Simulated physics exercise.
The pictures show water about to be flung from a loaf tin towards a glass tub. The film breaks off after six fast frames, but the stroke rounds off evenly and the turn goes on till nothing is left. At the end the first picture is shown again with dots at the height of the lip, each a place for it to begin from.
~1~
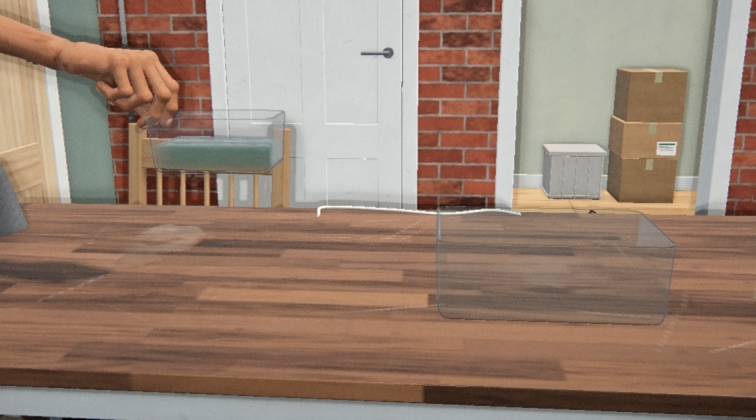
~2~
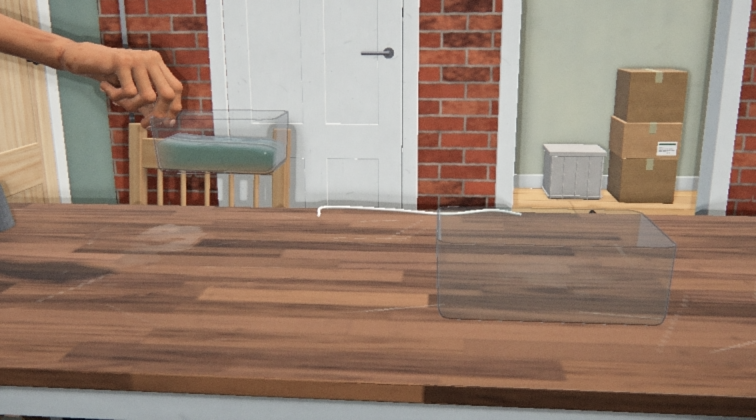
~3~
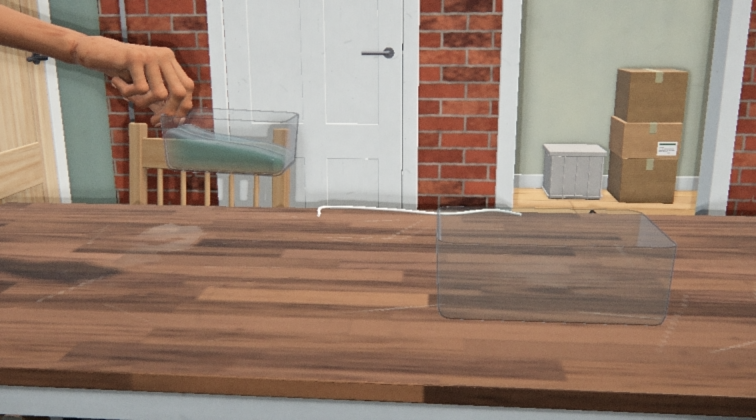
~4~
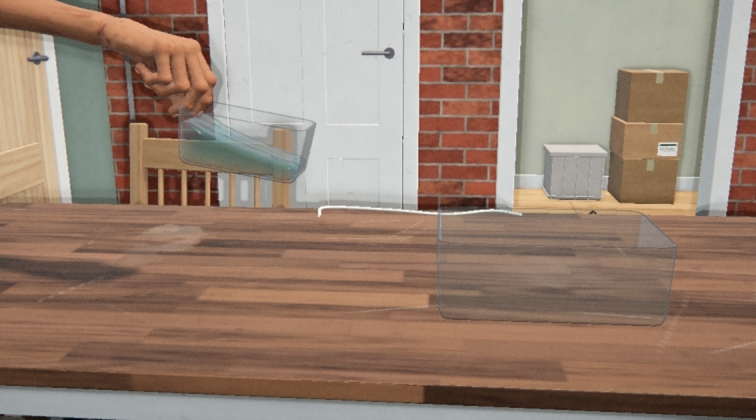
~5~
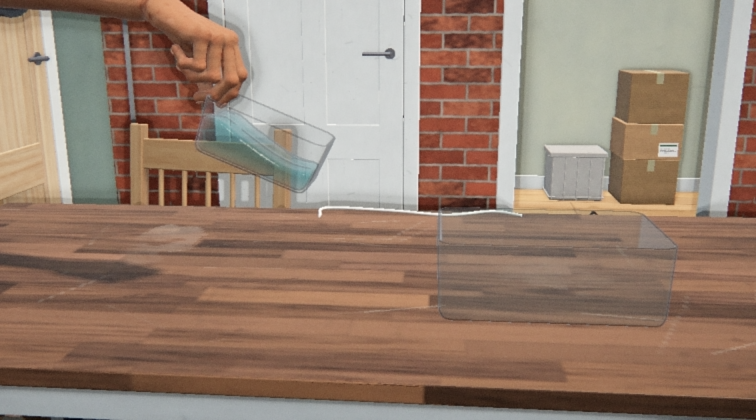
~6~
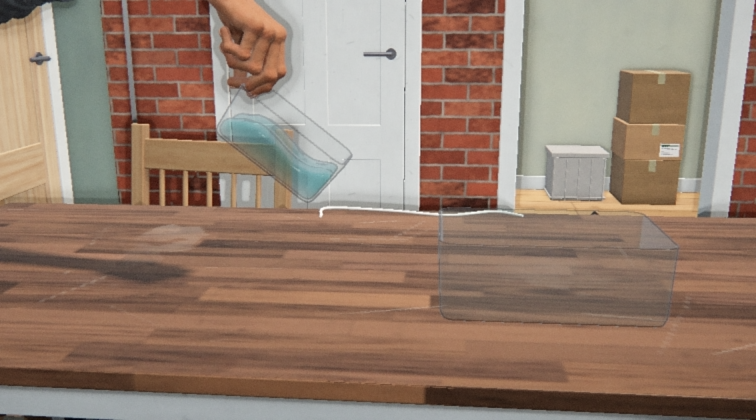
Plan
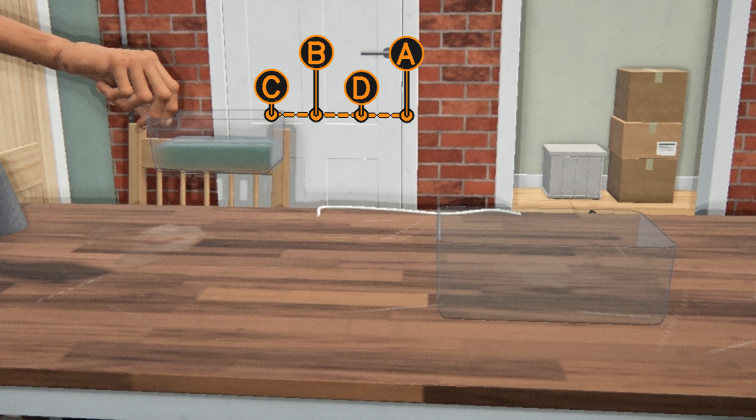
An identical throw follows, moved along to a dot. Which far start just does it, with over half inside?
Go for B.
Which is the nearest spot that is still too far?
The answer is C.
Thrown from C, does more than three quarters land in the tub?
No, less.
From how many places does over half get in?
Three.
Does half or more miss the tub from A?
No, not at all.
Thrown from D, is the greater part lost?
No.
On the marked copy, A at (406, 115); B at (316, 114); C at (271, 114); D at (361, 115).
With A, about 89 % lands in the tub, 4 % falls short and 8 % goes beside or beyond.
With B, about 70 % lands in the tub, 25 % falls short and 5 % goes beside or beyond.
With C, about 24 % lands in the tub, 70 % falls short and 6 % goes beside or beyond.
With D, about 83 % lands in the tub, 10 % falls short and 8 % goes beside or beyond.
